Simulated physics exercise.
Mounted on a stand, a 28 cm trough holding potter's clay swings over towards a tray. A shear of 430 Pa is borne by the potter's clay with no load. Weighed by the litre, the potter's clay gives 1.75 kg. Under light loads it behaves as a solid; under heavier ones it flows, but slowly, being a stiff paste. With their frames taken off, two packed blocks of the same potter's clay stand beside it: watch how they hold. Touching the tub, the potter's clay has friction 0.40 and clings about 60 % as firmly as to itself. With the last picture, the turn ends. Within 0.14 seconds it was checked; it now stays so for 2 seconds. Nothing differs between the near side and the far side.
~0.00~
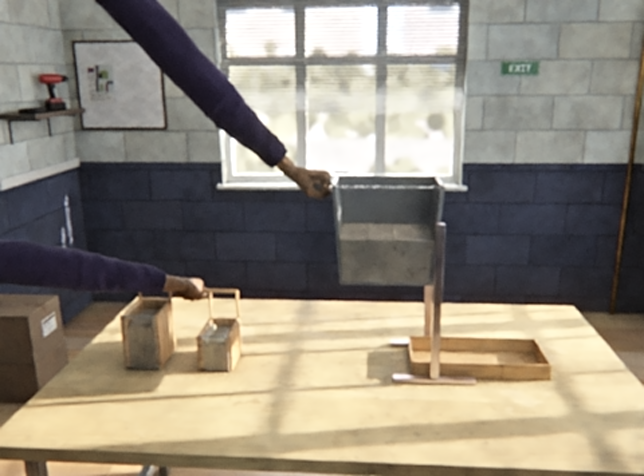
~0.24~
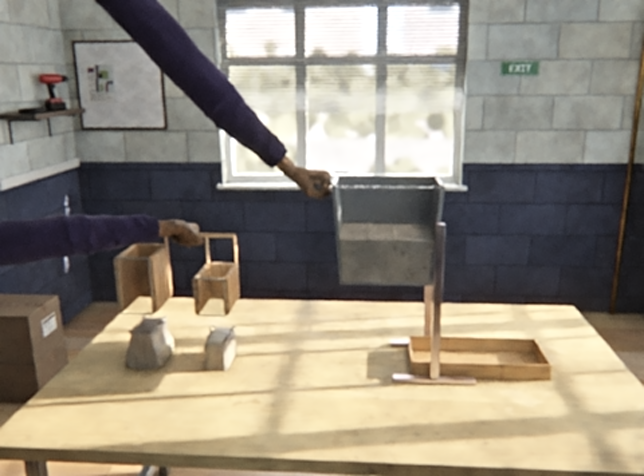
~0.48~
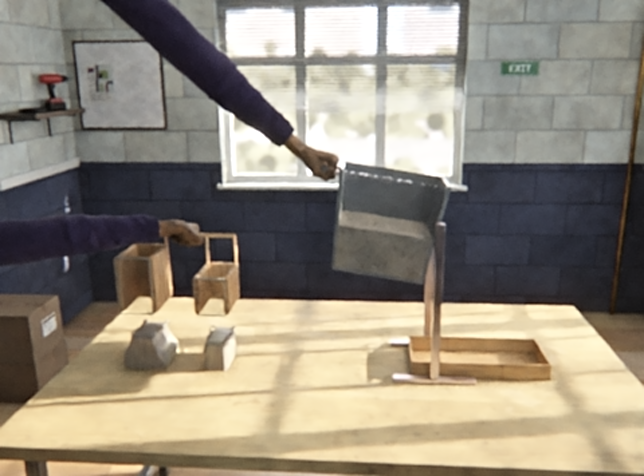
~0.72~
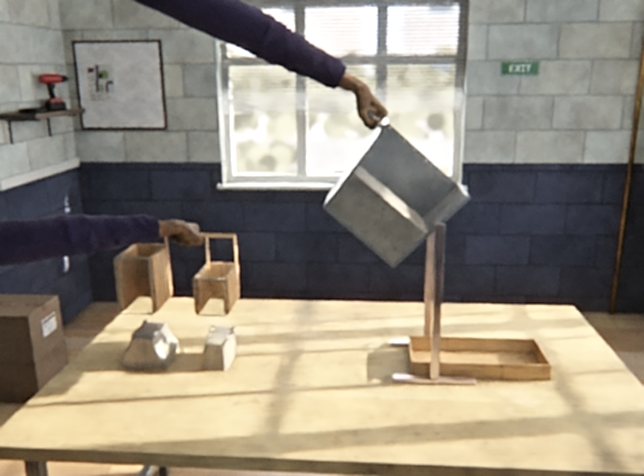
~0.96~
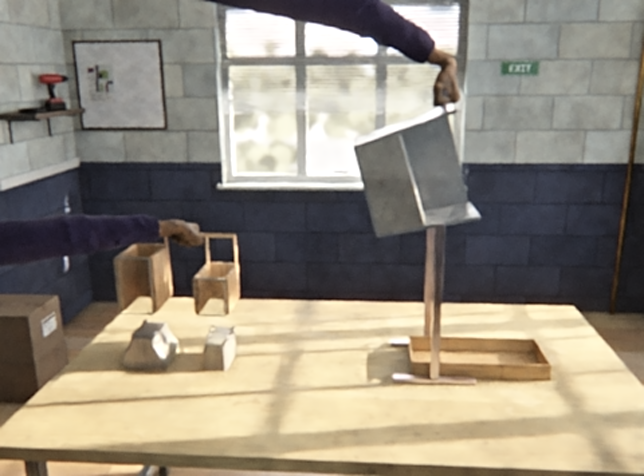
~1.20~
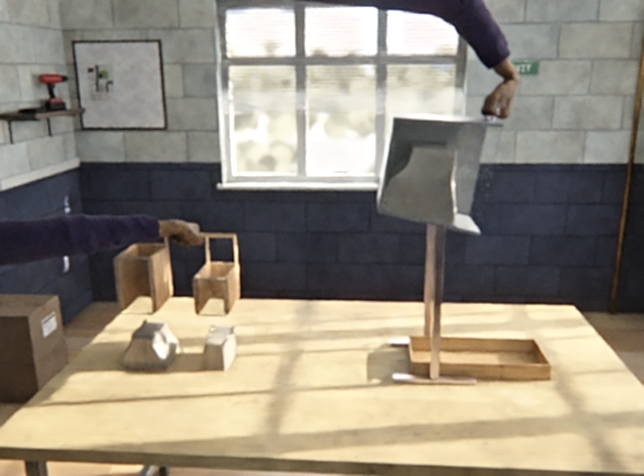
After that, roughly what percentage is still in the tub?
Roughly 53 %.
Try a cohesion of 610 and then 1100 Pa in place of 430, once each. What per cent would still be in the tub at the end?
Respectively 55 % and 55 %.
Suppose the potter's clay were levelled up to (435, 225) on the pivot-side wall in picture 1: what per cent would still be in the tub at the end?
About 40 per cent.
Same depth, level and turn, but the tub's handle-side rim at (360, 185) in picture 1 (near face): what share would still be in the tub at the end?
Remaining in tub at end: Approx. 75 %.
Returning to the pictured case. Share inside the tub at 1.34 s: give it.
Around 95 per cent.
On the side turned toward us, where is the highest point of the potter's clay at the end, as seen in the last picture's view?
Around (408, 188).
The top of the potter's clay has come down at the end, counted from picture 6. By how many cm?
11 cm.
After 1.34 s, the tub is at 98 degrees and holds 93 %.
After 1.51 s, the tub is at 98 degrees and holds 59 %.
After 1.68 s, the tub is at 98 degrees and holds 53 %.
After 1.85 s, the tub is at 98 degrees and holds 53 %.
After 3.20 s, at the end, the tub is at 98 degrees and holds 53 %.
